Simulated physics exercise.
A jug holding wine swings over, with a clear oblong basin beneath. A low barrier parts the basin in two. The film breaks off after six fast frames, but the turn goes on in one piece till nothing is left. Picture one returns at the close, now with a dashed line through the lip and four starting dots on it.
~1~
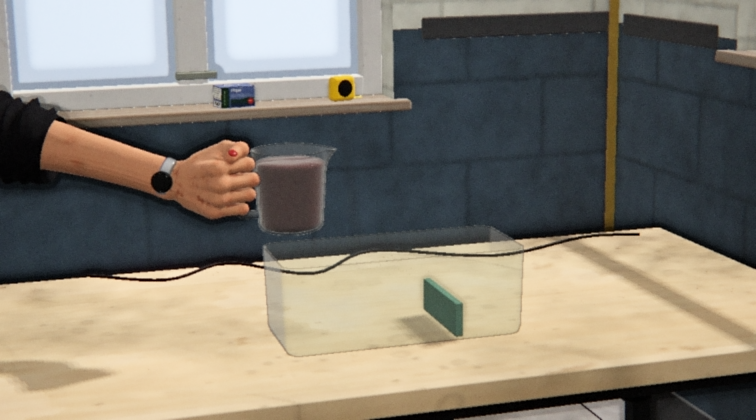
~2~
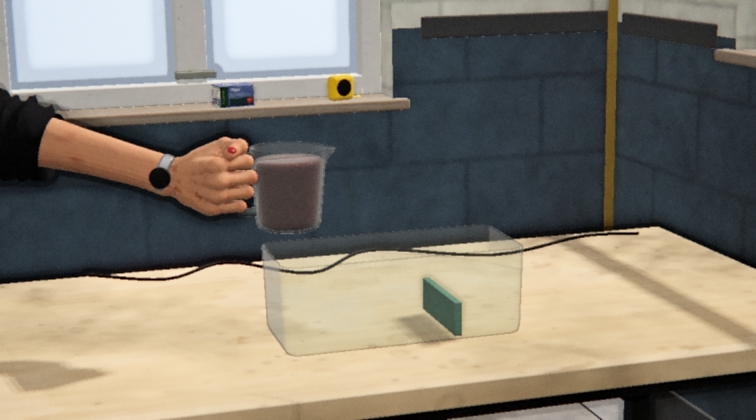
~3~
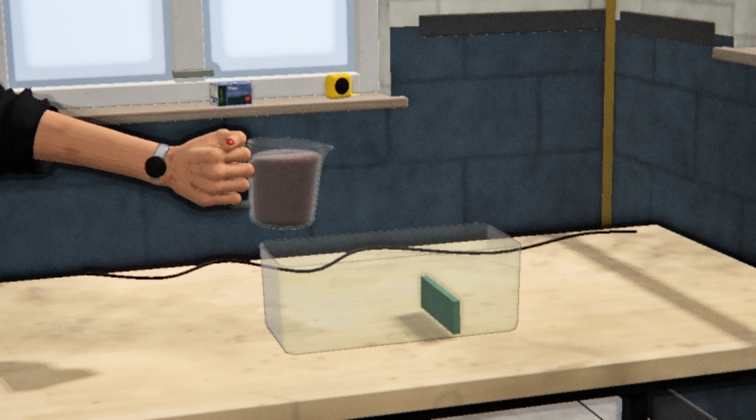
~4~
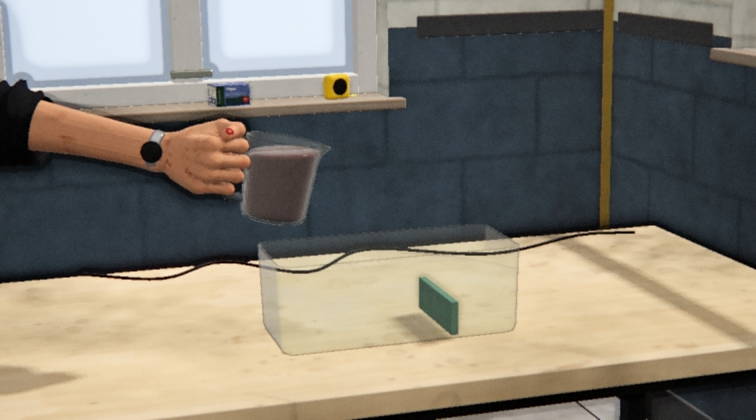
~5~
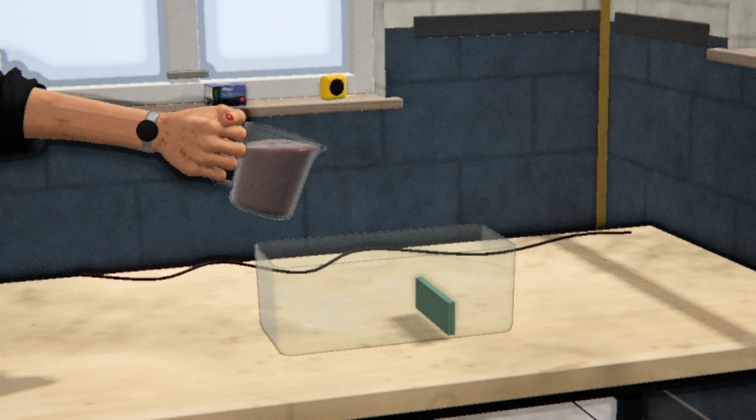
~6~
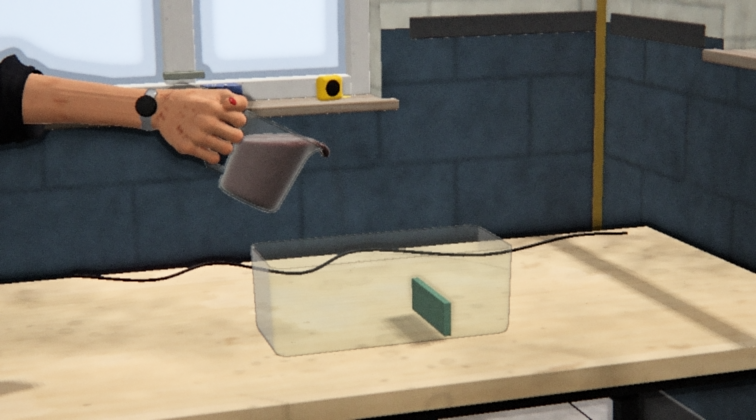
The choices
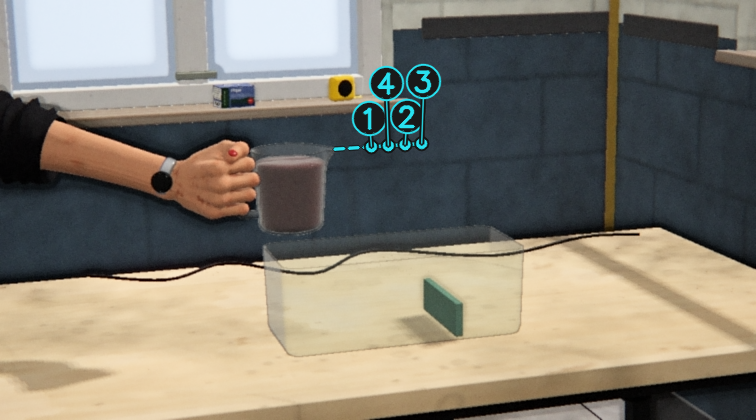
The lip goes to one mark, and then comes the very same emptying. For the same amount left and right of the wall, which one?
1 is best.
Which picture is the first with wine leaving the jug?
Picture 6.
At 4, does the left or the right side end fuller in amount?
More ends on the right.
In cyan, 1 at (371, 146); 2 at (405, 144); 3 at (421, 143); 4 at (388, 145).
If 1 is chosen, about 52 % ends left of the wall and 47 % right of it.
If 2 is chosen, about 20 % ends left of the wall and 76 % right of it; 4 % is lost outside.
If 3 is chosen, about 27 % ends left of the wall and 72 % right of it.
If 4 is chosen, about 15 % ends left of the wall and 83 % right of it.
